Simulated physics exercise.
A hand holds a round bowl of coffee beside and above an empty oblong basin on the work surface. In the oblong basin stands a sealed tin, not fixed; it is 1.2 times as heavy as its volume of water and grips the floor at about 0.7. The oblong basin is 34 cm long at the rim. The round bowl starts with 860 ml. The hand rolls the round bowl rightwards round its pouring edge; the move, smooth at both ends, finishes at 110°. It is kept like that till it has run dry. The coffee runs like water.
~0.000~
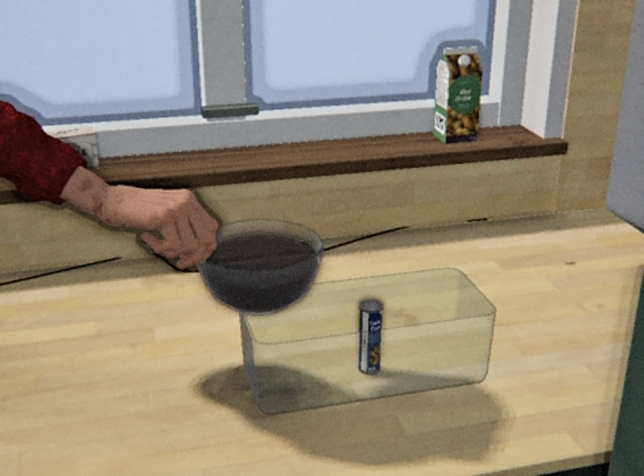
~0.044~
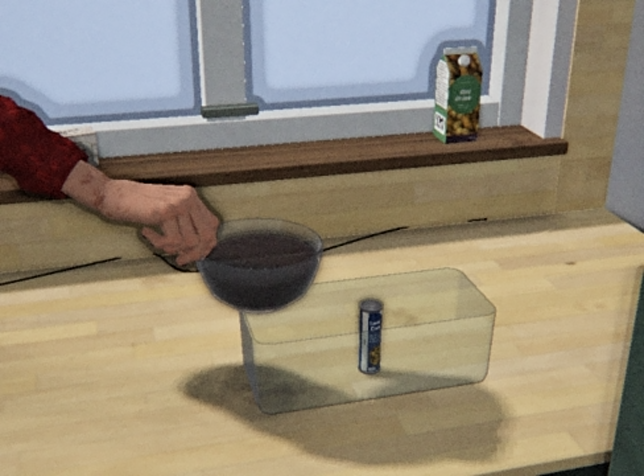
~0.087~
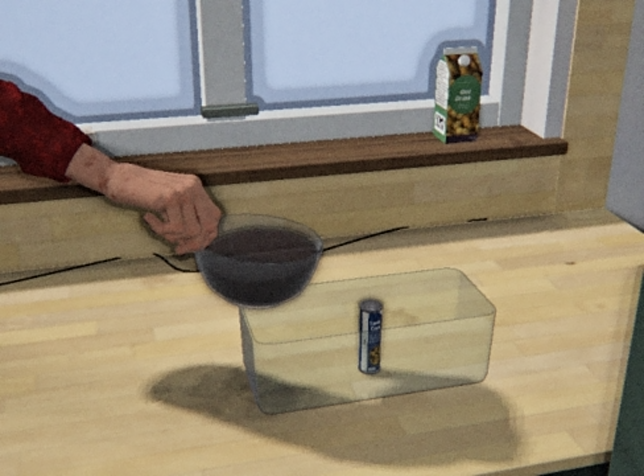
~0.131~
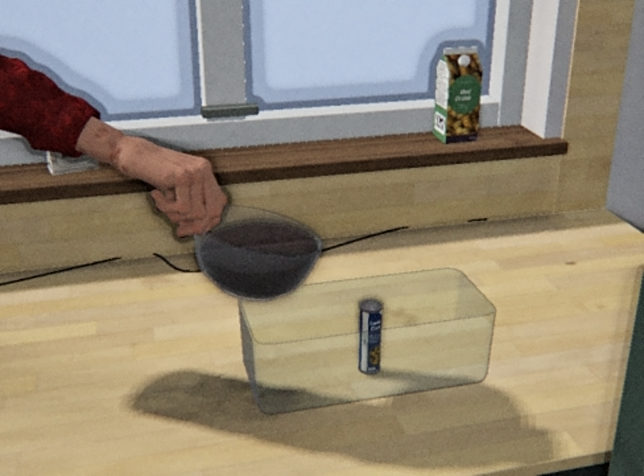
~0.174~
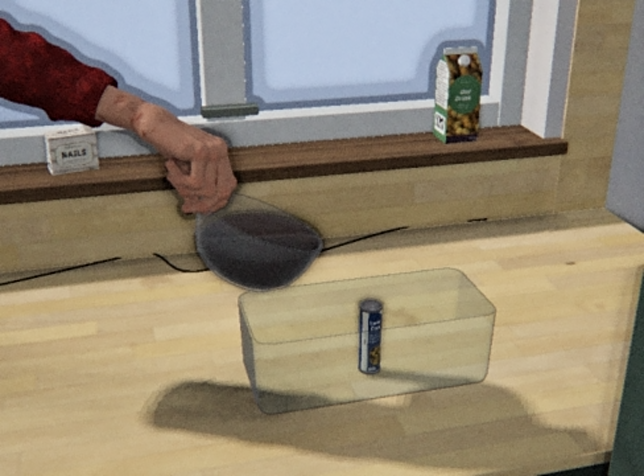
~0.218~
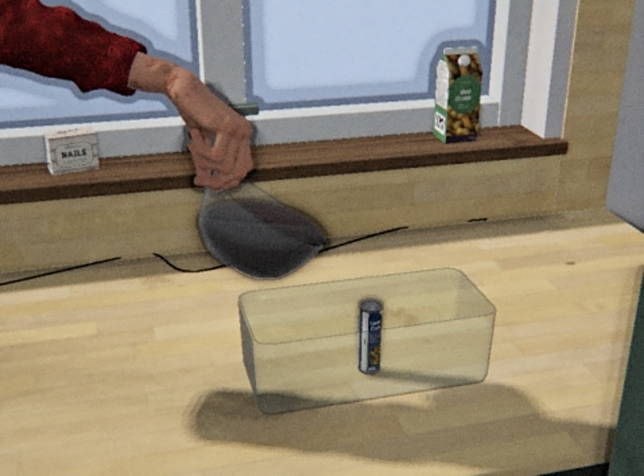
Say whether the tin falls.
The tin remains upright.
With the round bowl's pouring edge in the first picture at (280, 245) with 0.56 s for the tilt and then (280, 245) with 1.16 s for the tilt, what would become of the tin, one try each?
First it topples; then it topples.
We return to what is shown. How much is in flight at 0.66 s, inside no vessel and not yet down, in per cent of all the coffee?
About 7 per cent.
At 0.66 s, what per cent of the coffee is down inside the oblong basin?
Near 94 in a hundred.
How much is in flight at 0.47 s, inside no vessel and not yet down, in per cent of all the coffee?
Near 60 in a hundred.
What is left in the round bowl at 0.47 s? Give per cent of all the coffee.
About 30 per cent.
By 0.47 s the tilt is 103° and 31 per cent is still to pour; the tin stands where it began.
By 0.66 s the tilt is 110° and 0 per cent is still to pour; the tin stands where it began.
By 0.85 s the tilt is 110° and 0 per cent is still to pour; the tin stands where it began.
By 1.06 s the tilt is 110° and 0 per cent is still to pour; the tin stands where it began.
At rest the tin stands where it began.
